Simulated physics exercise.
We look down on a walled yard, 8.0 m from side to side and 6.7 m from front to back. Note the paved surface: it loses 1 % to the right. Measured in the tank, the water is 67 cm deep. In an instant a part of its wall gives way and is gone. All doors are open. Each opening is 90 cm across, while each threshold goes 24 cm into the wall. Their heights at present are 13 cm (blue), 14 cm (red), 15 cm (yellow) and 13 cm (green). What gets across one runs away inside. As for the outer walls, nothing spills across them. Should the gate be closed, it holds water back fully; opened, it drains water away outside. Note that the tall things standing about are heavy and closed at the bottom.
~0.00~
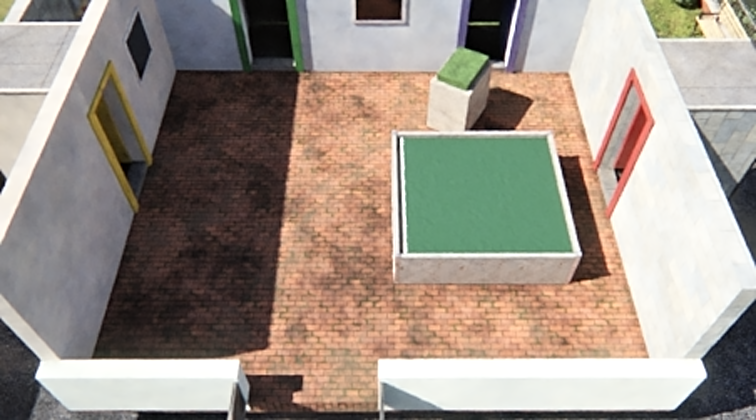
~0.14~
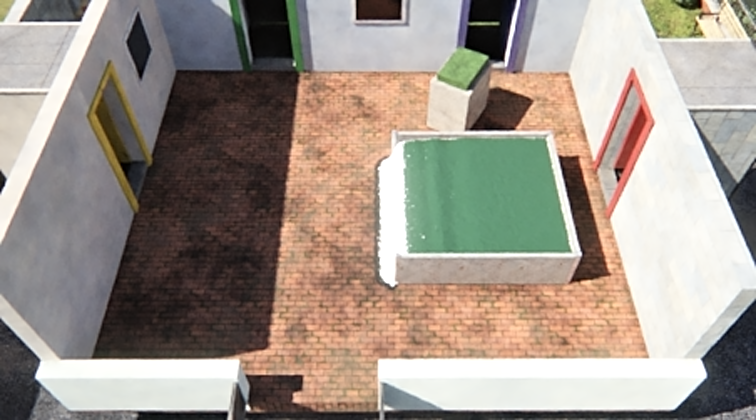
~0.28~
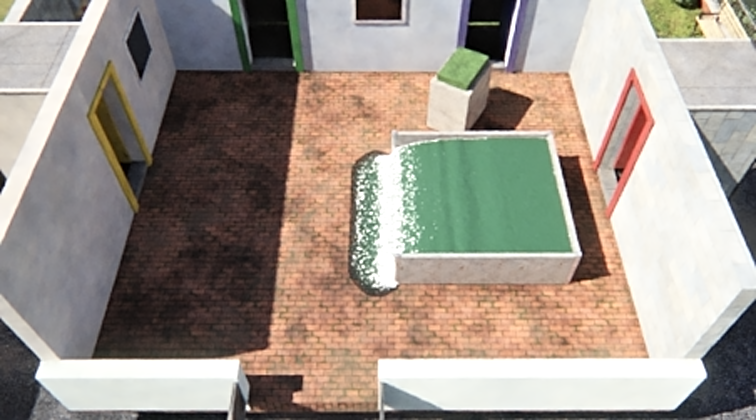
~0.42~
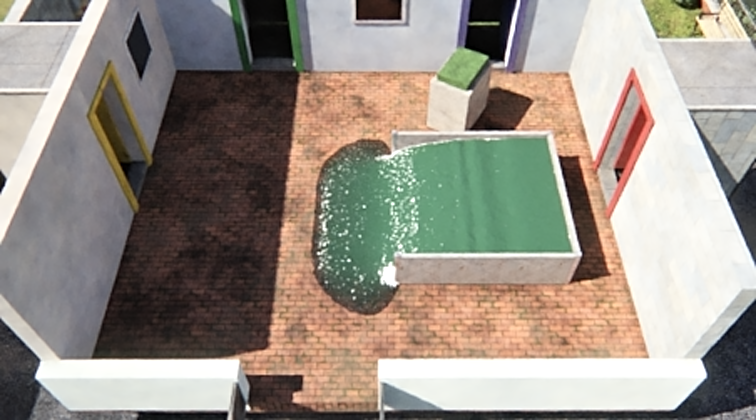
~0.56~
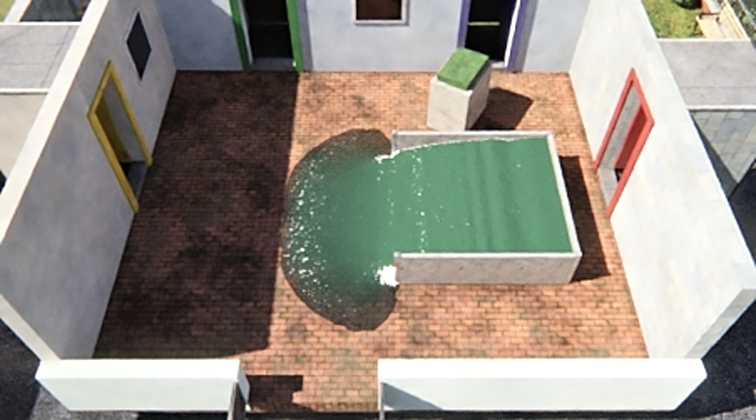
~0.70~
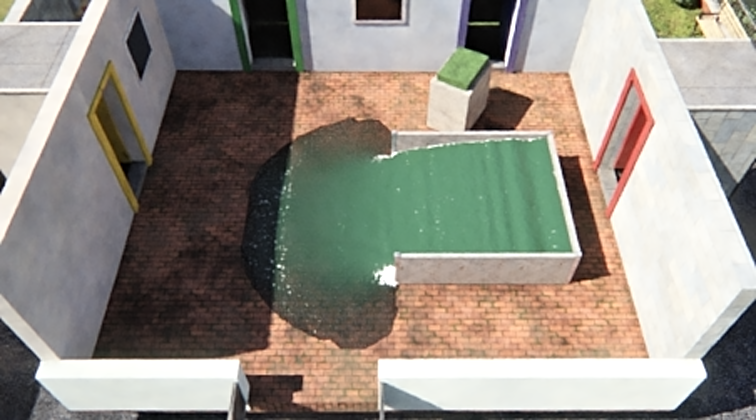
Green water pouring from the open left side of a rectangular tank, fanning out leftward across the brick floor of a walled yard.
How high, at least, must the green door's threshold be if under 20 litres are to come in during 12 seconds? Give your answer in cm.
I would say about 11 cm.
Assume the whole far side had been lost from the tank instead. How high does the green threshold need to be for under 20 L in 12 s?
A height of around 9.5 cm.
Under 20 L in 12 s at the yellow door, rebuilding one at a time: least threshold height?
Yellow door - some 25 centimetres.
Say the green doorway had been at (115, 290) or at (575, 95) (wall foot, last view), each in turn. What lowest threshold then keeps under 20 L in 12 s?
You'd want about 22 cm there first, then about 13.5 cm.
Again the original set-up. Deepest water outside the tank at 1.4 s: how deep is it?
Roughly 28 cm.
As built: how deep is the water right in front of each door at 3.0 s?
Depths in cm: Blue 0, red 0, yellow 30, green 9.
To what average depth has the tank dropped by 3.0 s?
About 20 cm.
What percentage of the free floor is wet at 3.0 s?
55 %.
After 1.4 s water covers 40 % of the floor, deepest (28 cm) near (382, 247); it has not reached the green door.
After 3.0 s water covers 55 % of the floor, deepest (40 cm) near (85, 384); 9 cm at the green door, 0 litres in over its 13 cm threshold.
After 12.0 s water covers 100 % of the floor, deepest (19 cm) near (596, 180); 5 cm at the green door, 8 litres in over its 13 cm threshold.
At the green door as built, the water arrived by 2.2 s and peaked near 17 cm at 4.2 s.
Run again over the same 12 s with other heights there, 35 litres in over 9.5 cm, 10 litres over 12.5 cm. The limit of 20 litres is kept from about 11 cm up.
